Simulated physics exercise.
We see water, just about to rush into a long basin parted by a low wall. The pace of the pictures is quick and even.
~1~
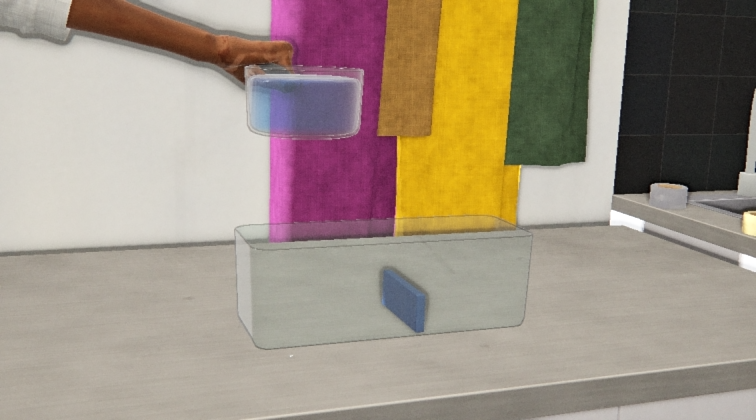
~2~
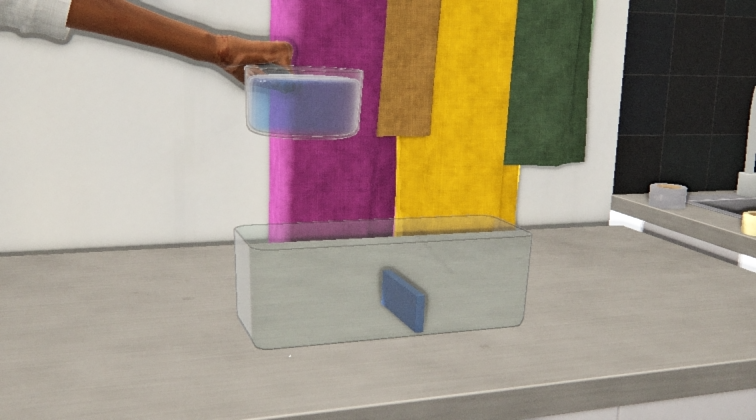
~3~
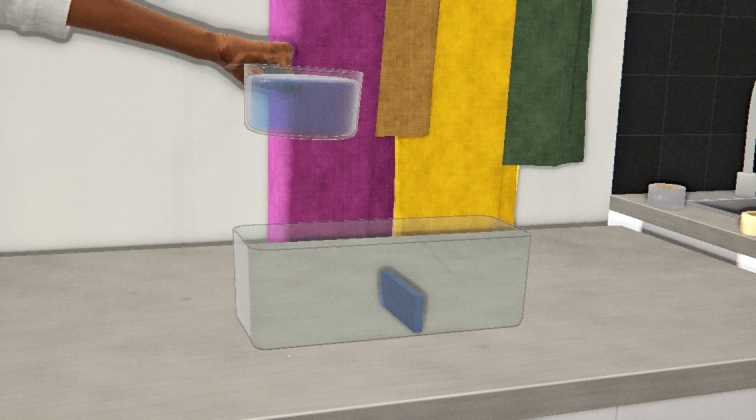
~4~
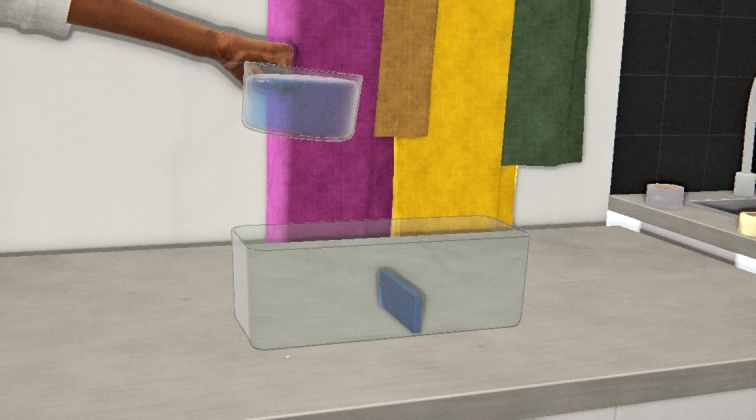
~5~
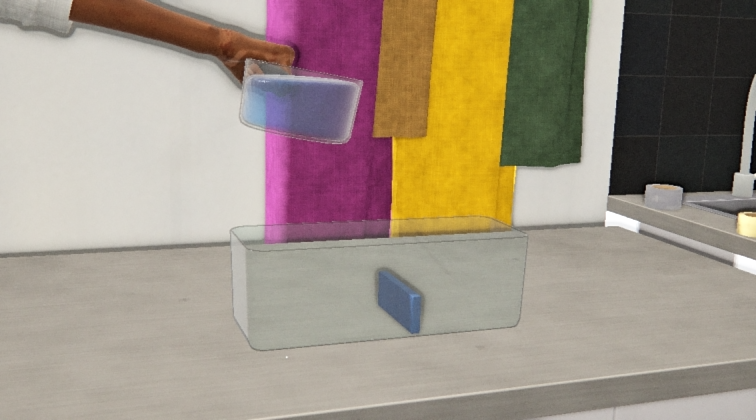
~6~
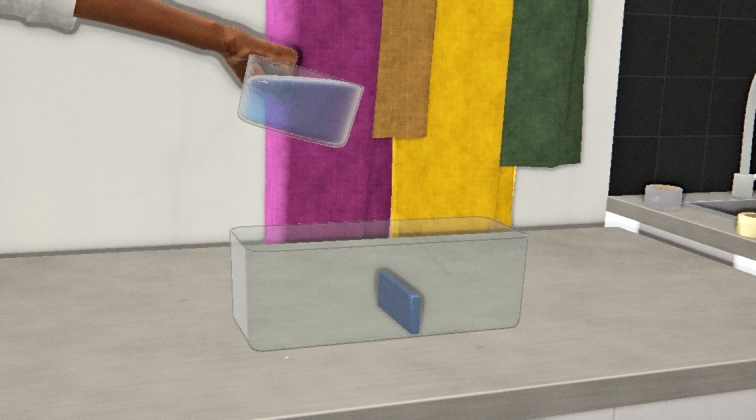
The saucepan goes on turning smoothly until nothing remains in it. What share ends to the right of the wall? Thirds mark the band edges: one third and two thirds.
I would say between a third and two thirds ends up on that side.
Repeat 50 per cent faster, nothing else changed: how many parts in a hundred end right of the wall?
Something like 35 percent.
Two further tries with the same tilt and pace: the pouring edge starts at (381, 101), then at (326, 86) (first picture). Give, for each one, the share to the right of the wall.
The first gives 65 %, the second 5 %.
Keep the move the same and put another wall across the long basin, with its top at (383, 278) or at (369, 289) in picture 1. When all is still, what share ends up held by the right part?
Note: Roughly 70 % in case one, 80 % in case two.
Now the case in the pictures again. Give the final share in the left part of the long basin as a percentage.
Roughly 50 %.
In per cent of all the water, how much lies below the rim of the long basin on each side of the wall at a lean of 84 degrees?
The left part 5 per cent, the right part 10.
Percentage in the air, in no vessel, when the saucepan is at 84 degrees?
It works out to about 45 percent.
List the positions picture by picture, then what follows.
In the first picture, it leans 0°; its right rim is at (359, 71); the water meets the walls at (248, 78) and (356, 79); the long basin's rim runs from (243, 239) to (513, 226); the wall's top is at (403, 283).
In the second picture, it leans 1°; its right rim is at (359, 72); the water meets the walls at (248, 78) and (355, 80).
In the third picture, it leans 2°; its right rim is at (359, 74); the water meets the walls at (247, 78) and (355, 81).
In the fourth picture, it leans 5°; its right rim is at (358, 77); the water meets the walls at (246, 77) and (354, 82).
In the fifth picture, it leans 10°; its right rim is at (358, 83); the water meets the walls at (246, 78) and (354, 83).
In the sixth picture, it leans 15°; its right rim is at (359, 89); the water meets the walls at (247, 80) and (357, 85).
A moment on, the saucepan is tipped on its side and 43 per cent is still to pour, 3 is left of the wall and 11 right of it.
Next, the saucepan is tipped right over and 4 per cent is still to pour, 37 is left of the wall and 51 right of it.
Then the saucepan is tipped right over and 0 per cent is still to pour, 48 is left of the wall and 50 right of it.
Later the saucepan is tipped right over and 0 per cent is still to pour, 48 is left of the wall and 50 right of it.
In the end 48 per cent lies left of the wall, 50 right of it and 1 outside.
